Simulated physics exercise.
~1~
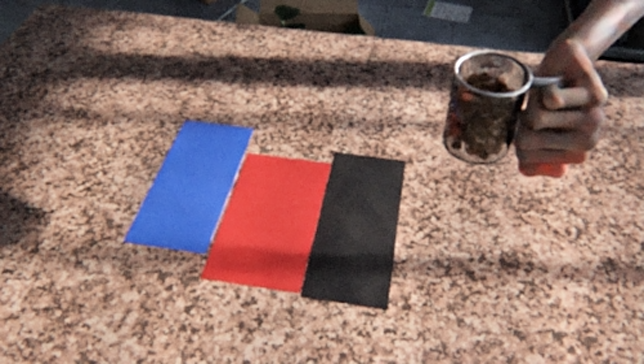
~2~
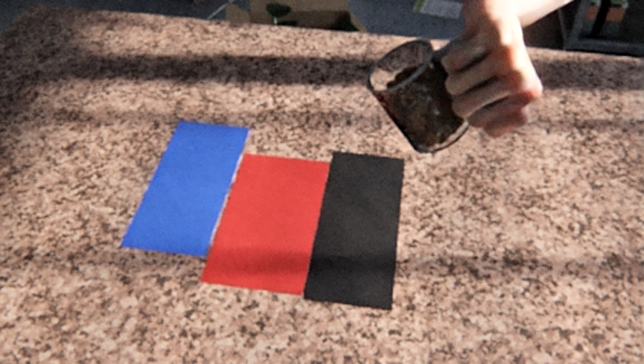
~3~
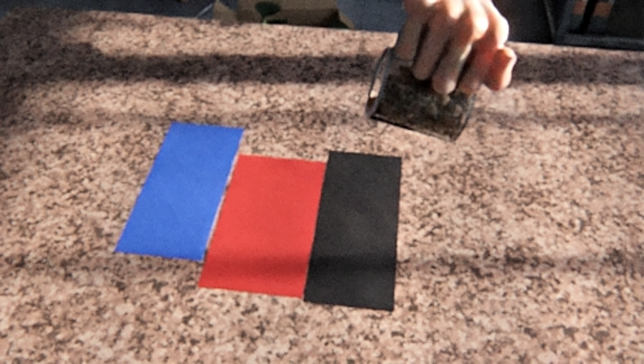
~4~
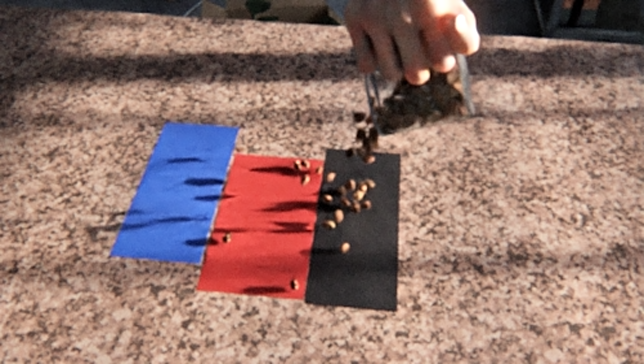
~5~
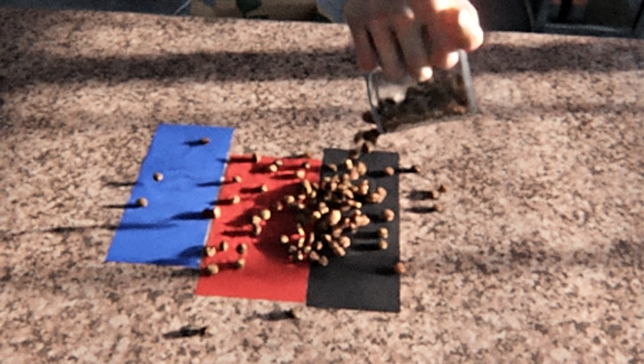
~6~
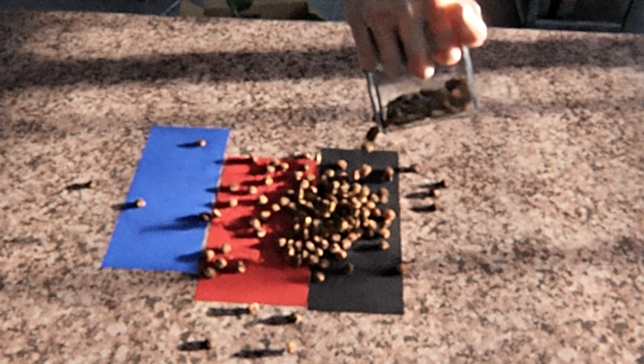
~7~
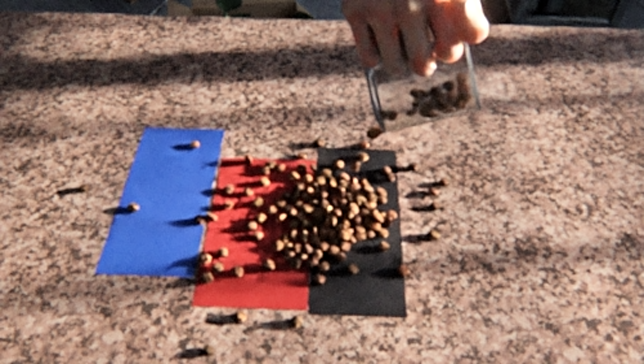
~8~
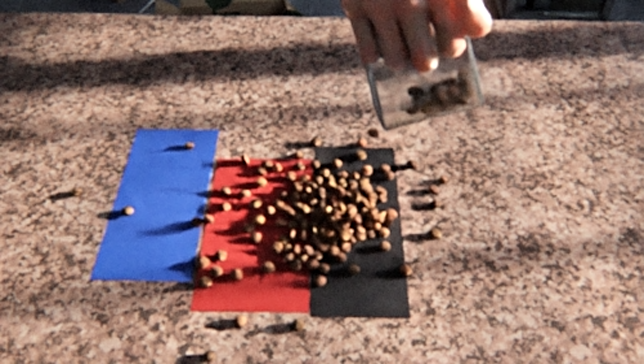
At first, a hand holds a clear cup of small brown pieces upright above a speckled table, to the right of blue, red and black mats laid side by side. The hand moves left and tips the cup until it lies on its side near the black mat. Pieces then spill out over the rim, landing on the black and red mats. The pour thickens into a heap, while stray bits scatter onto the blue mat and the bare table. The flow dwindles and stops, leaving most pieces on black and red, with some still in the tilted cup.
